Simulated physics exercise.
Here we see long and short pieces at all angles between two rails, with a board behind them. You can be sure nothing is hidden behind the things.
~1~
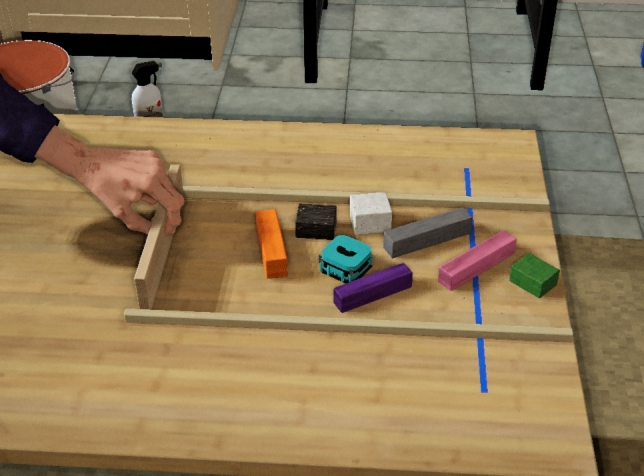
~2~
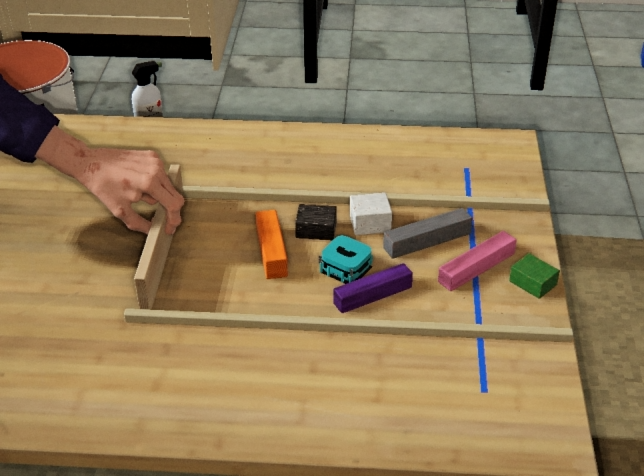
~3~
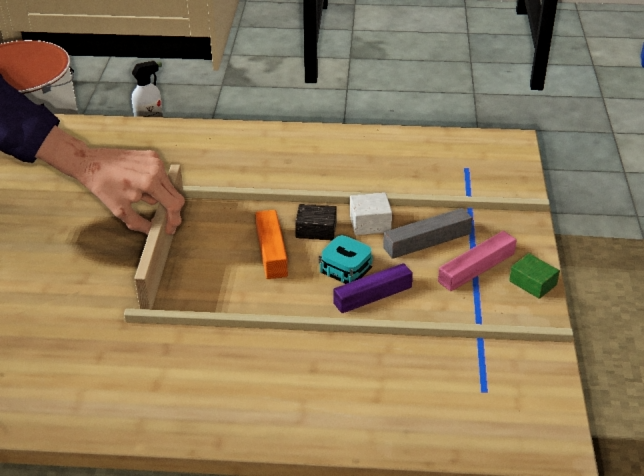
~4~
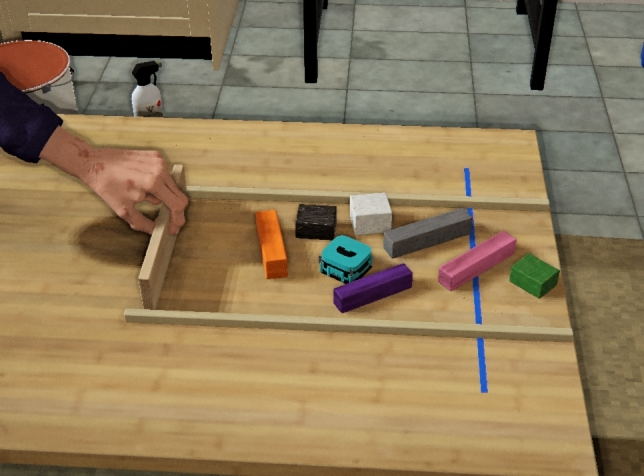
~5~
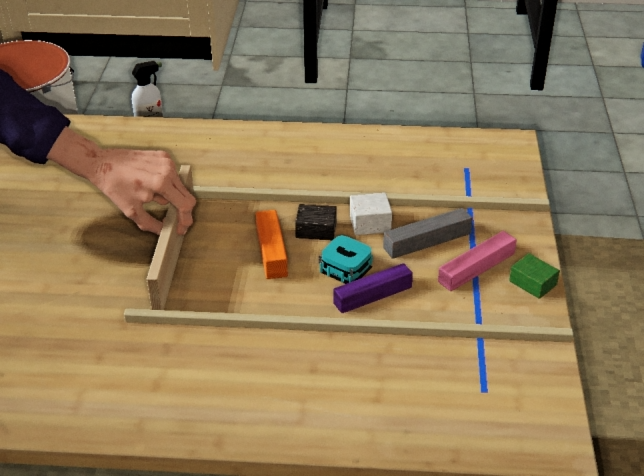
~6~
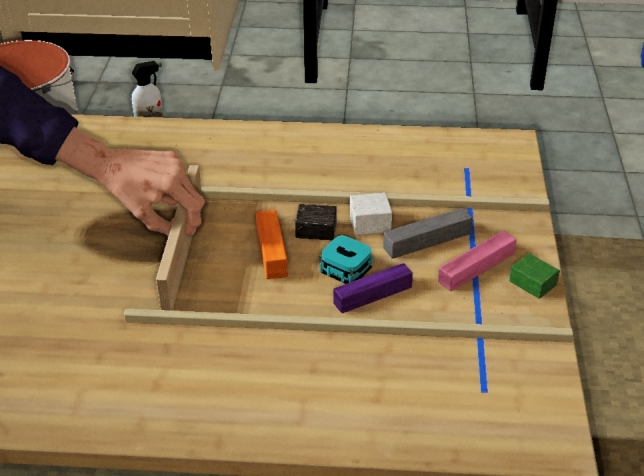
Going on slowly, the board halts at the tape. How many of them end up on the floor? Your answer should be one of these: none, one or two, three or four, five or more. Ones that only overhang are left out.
The count is one or two.
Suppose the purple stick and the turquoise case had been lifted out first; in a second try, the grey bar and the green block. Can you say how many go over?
Tally of falls: 0 for the first try, 0 for the second.
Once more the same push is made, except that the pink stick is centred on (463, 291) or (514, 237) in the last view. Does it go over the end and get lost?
First place: It does not drop; second place: It goes off the edge.
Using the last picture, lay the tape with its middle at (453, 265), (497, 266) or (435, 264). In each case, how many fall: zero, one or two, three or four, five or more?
Tape by tape, the falls would be zero, then either three or four, then no fall at all.
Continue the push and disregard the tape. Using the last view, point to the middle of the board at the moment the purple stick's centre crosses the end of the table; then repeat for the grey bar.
Purple stick: (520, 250); grey bar: (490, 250).
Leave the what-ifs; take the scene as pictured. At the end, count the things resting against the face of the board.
That comes to 2.
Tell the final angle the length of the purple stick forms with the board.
Roughly 55° out of line.
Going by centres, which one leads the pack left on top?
It's the white block.
Soon after, none off yet; green block at rest near (534, 276); pink stick at rest near (478, 261); grey bar at rest near (428, 233).
At rest, the number that fall off is one or two; fallen, pink stick and green block.
